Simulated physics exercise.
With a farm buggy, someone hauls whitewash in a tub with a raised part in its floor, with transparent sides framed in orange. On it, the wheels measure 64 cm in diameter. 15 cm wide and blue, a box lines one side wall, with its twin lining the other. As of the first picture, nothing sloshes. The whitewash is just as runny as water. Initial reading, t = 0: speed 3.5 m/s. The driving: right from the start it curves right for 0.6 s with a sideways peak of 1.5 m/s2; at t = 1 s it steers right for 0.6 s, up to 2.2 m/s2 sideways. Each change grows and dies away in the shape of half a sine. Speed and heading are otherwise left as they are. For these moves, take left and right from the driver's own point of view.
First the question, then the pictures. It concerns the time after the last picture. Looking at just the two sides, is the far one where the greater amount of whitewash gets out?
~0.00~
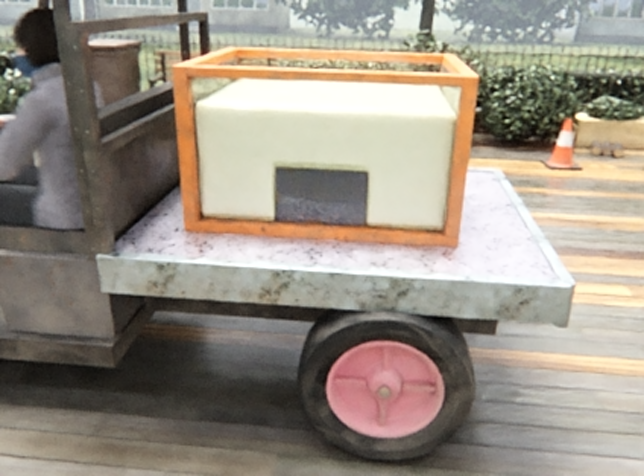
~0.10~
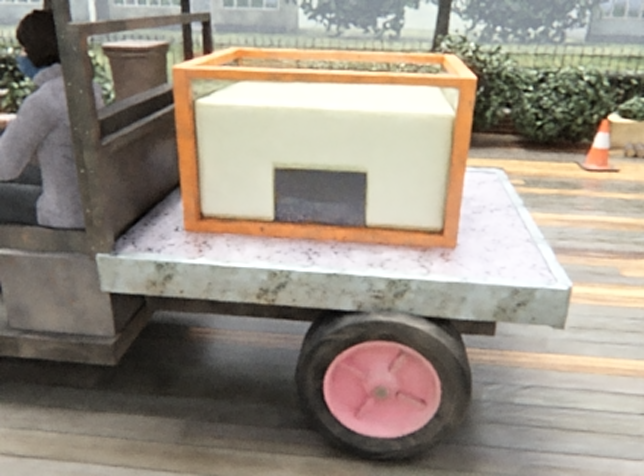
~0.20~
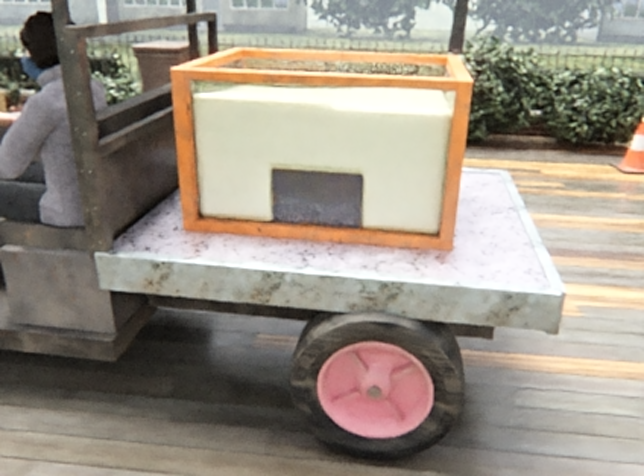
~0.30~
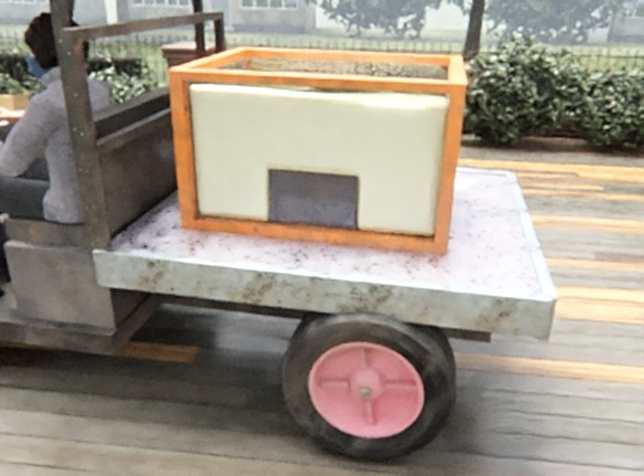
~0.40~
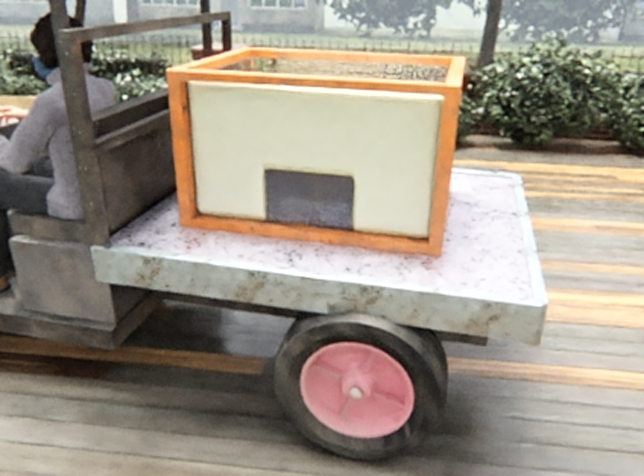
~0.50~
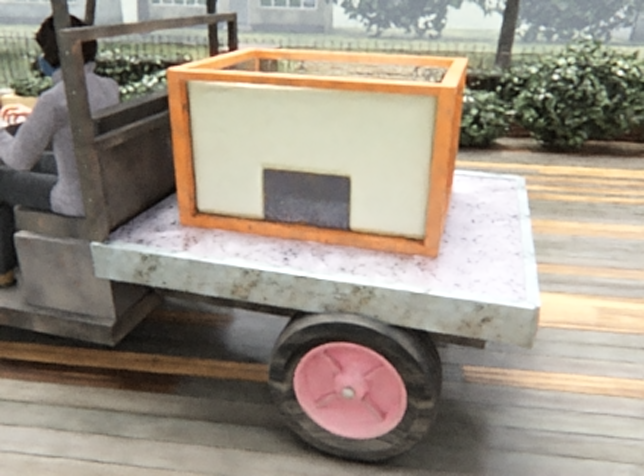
No, that is the near one.
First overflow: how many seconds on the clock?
That comes at some 1.7 s.
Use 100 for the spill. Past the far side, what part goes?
10%.
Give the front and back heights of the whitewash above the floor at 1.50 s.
I'd put it at about 44 cm in front and about 48 cm behind.
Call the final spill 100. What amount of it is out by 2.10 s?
Near 70 in a hundred.
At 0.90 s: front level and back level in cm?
About 46 cm at the front, 44 cm at the back.
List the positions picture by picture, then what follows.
The surface is at (250, 80) by the front wall; at (425, 86) by the back wall; it shows no tilt against the walls; the front is on the left, levels are read along the far wall; a wheel hub at (385, 398), in the first picture.
The surface is at (252, 80) by the front wall; at (426, 87) by the back wall; it shows no tilt against the walls, in the second picture.
The surface is at (255, 91) by the front wall; at (428, 90) by the back wall; it climbs 6° towards the near side, in the third picture.
The surface is at (258, 91) by the front wall; at (429, 100) by the back wall; it climbs 10° towards the near side, in the fourth picture.
The surface is at (261, 97) by the front wall; at (431, 106) by the back wall; it climbs 15° towards the near side, in the fifth picture.
The surface is at (265, 98) by the front wall; at (432, 110) by the back wall; it climbs 17° towards the near side; a wheel hub at (346, 399), in the sixth picture.
By 0.90 s the surface is 45 cm up at the front and 45 cm at the back; nothing has left.
By 1.50 s the surface is 45 cm up at the front and 49 cm at the back; nothing has left.
By 2.10 s the surface is 45 cm up at the front and 45 cm at the back; 3 per cent is out, over the near side.
By 4.59 s 5 per cent is out, over the near side, a little elsewhere; the near side has passed 4 per cent and the far side 1.
